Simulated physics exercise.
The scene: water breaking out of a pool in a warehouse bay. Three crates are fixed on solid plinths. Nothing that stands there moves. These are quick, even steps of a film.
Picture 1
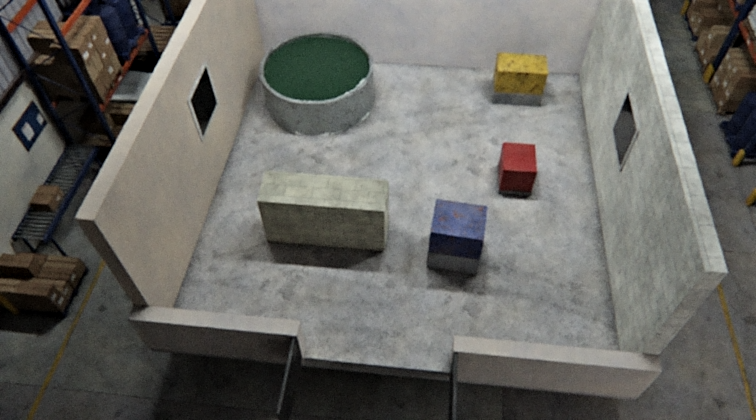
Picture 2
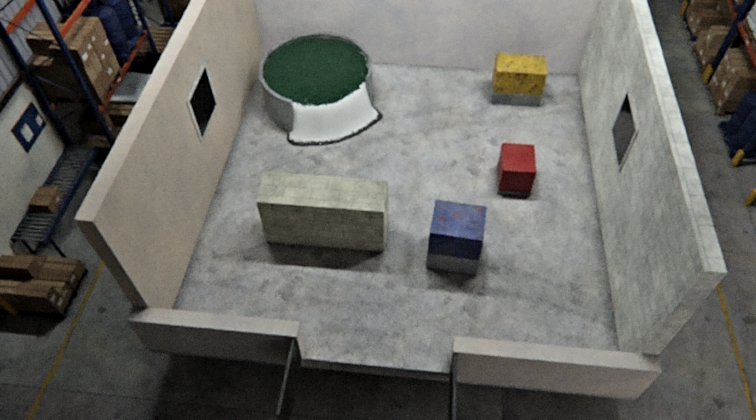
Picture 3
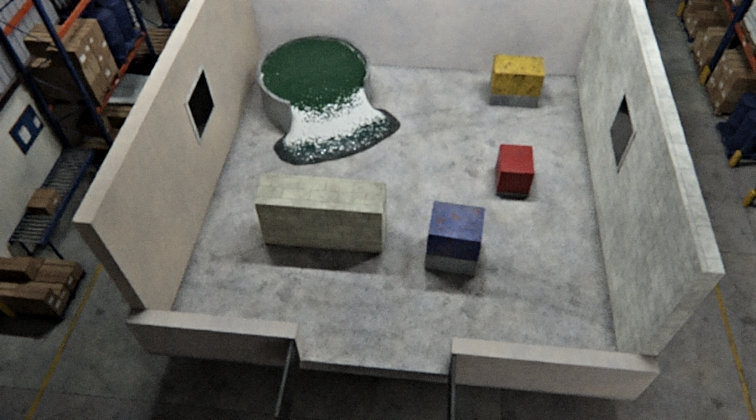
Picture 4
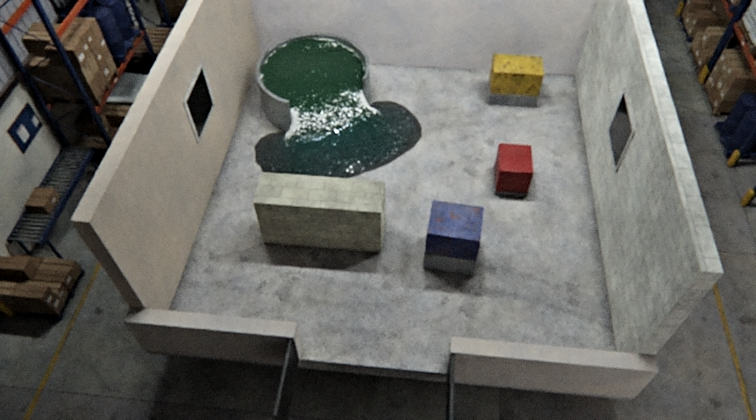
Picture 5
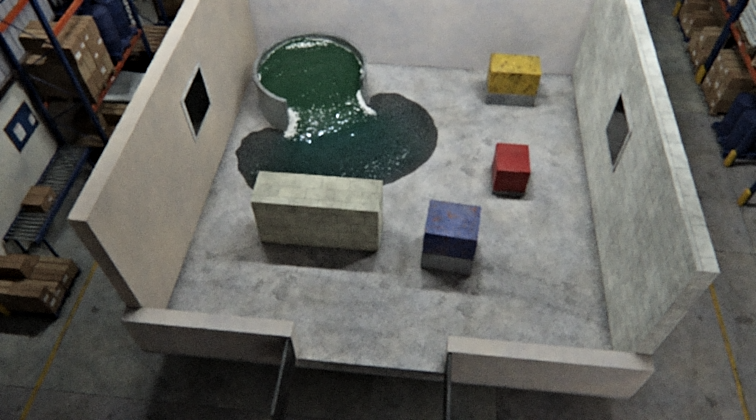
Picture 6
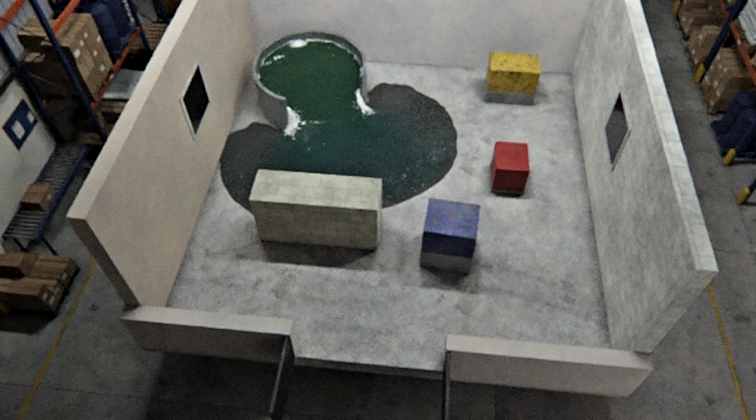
Green water burst from the front of a round tank in a walled warehouse bay, foaming white at first, then spread across the floor in a dark, widening pool that reached behind the long pale block.
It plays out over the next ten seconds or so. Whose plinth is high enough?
The red crate is soaked; the yellow crate keeps dry; the blue crate keeps dry.
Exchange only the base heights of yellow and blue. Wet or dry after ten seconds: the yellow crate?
One by one: Yellow crate is spared.
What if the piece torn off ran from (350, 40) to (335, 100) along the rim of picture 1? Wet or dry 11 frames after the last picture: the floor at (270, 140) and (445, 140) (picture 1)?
One after the other: No water, flooded.
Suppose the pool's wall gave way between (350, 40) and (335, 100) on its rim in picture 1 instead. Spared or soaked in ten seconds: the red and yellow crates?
Then: Red crate is soaked, yellow crate takes water.
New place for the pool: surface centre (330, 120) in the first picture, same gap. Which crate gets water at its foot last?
That is the one in yellow.
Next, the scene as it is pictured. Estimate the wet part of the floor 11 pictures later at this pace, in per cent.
Close to 50 %.
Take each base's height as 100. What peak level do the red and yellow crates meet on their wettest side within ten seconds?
About 210 and 60 per cent.
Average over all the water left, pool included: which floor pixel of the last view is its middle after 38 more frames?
Around (405, 193).
A moment on, water covers 40 % of the floor; the red crate water round its plinth, the yellow crate water round its plinth, the blue crate water round its plinth.
Next, water covers 50 % of the floor; the red crate water round its plinth, the yellow crate water round its plinth, the blue crate water round its plinth.
Then, water covers 65 % of the floor; the red crate water round its plinth, the yellow crate water round its plinth, the blue crate water round its plinth.
Later, water covers 90 % of the floor; the red crate water round its plinth, the yellow crate water round its plinth, the blue crate water round its plinth.
In the end, water covers 100 % of the floor; the red crate was topped, the yellow crate stayed above the water, the blue crate stayed above the water.
